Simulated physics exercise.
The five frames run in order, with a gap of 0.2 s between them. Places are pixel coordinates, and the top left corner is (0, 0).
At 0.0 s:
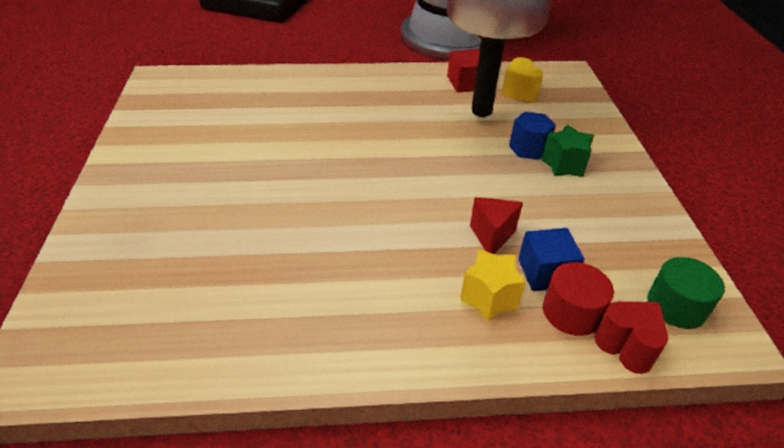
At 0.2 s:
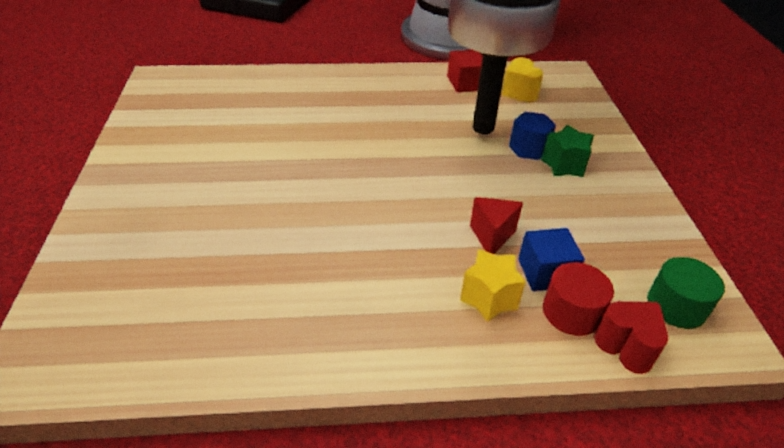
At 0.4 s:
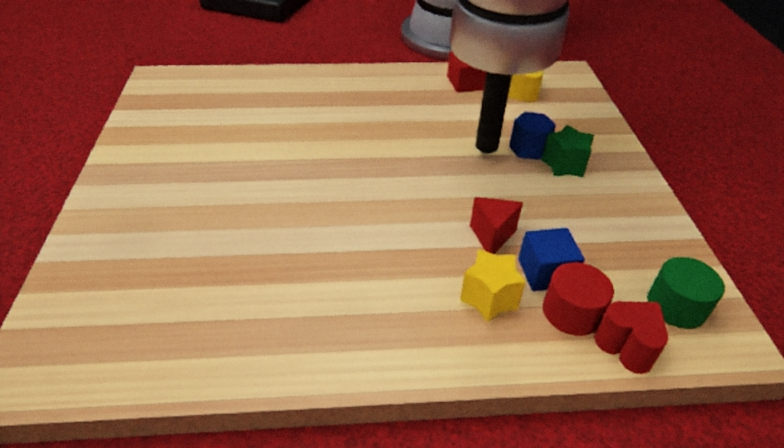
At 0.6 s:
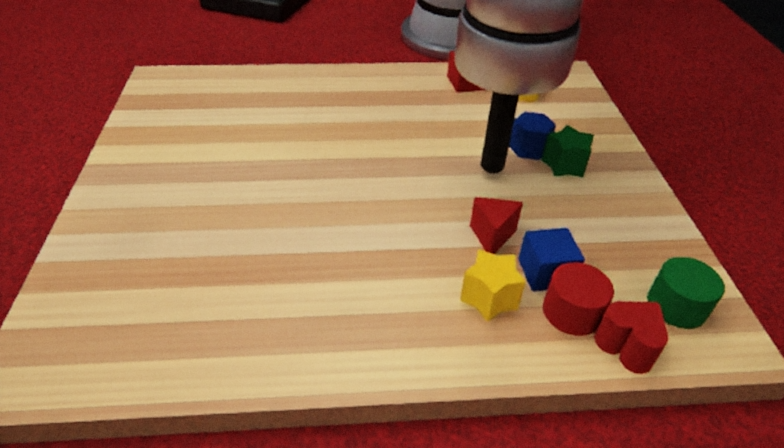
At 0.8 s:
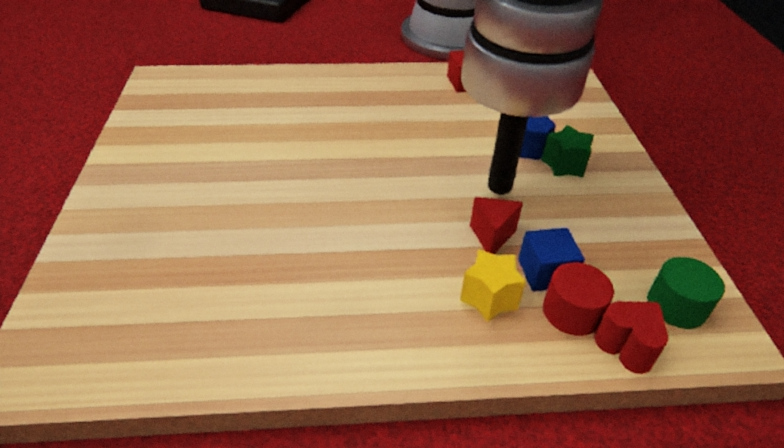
A robot arm moves its black pusher toward the viewer over a striped wooden board, pushing nothing.
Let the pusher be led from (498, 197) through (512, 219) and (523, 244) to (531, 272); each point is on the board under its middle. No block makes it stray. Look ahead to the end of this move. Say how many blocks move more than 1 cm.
Counting only shifts above 1 cm, I get three or more blocks.
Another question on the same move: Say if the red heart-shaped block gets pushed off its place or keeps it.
Displaced, by a centimetre or more.
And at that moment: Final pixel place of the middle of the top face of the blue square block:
If I read the scene right, the answer is (567, 268).
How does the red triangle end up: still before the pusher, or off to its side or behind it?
The pusher will have lost it.
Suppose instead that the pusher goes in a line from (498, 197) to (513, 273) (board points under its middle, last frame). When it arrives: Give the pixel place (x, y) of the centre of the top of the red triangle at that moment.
Its top middle: (484, 239).
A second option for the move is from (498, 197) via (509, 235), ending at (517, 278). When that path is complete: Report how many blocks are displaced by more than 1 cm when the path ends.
Three or more.
On the path given first. One third of the way, pusher at (514, 210); nothing pushed yet.
Two thirds of the way, pusher at (526, 235); red triangle at (499, 219), turned 55° clockwise.
At the end, pusher at (534, 262); red triangle at (498, 221), turned 70° clockwise; blue square block at (567, 268), turned 20° anticlockwise; red cylinder at (599, 310); red heart-shaped block at (660, 335), turned 40° anticlockwise.
